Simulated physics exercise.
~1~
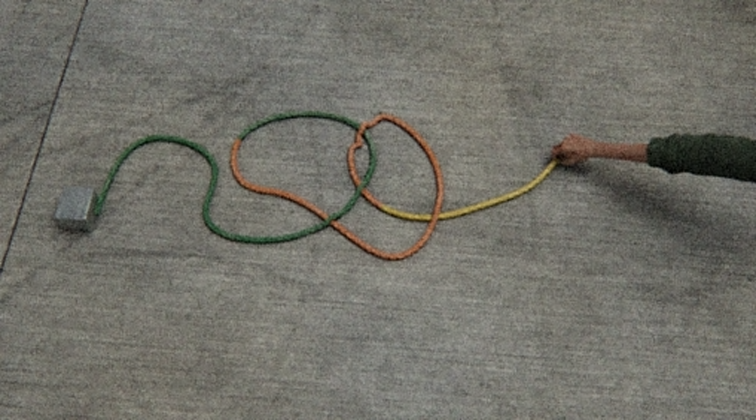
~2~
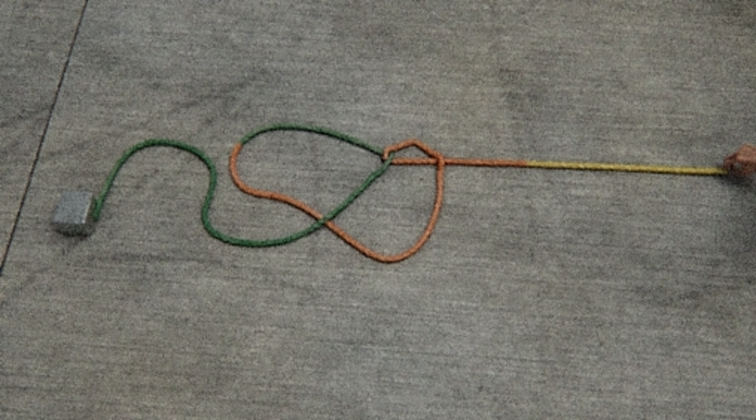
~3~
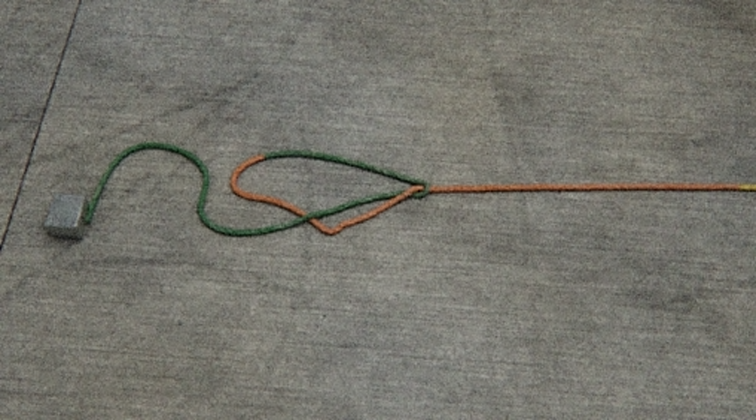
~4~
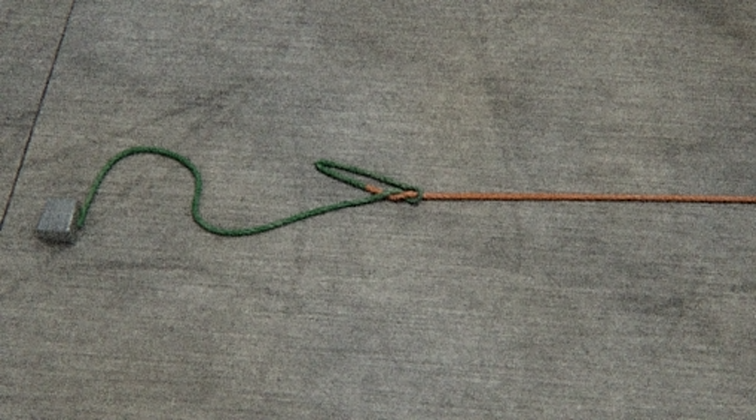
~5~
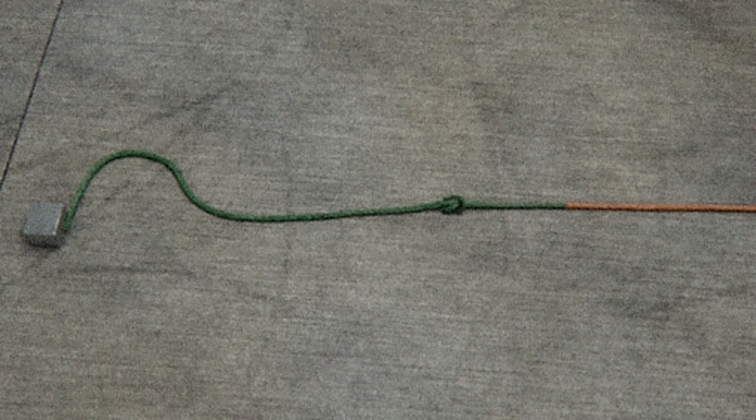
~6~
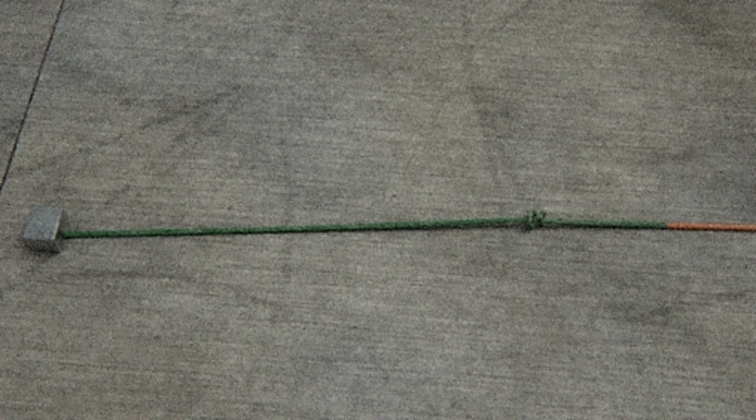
Looped green, orange and yellow rope being pulled right by a hand, its loops shrinking and tightening into a small knot.
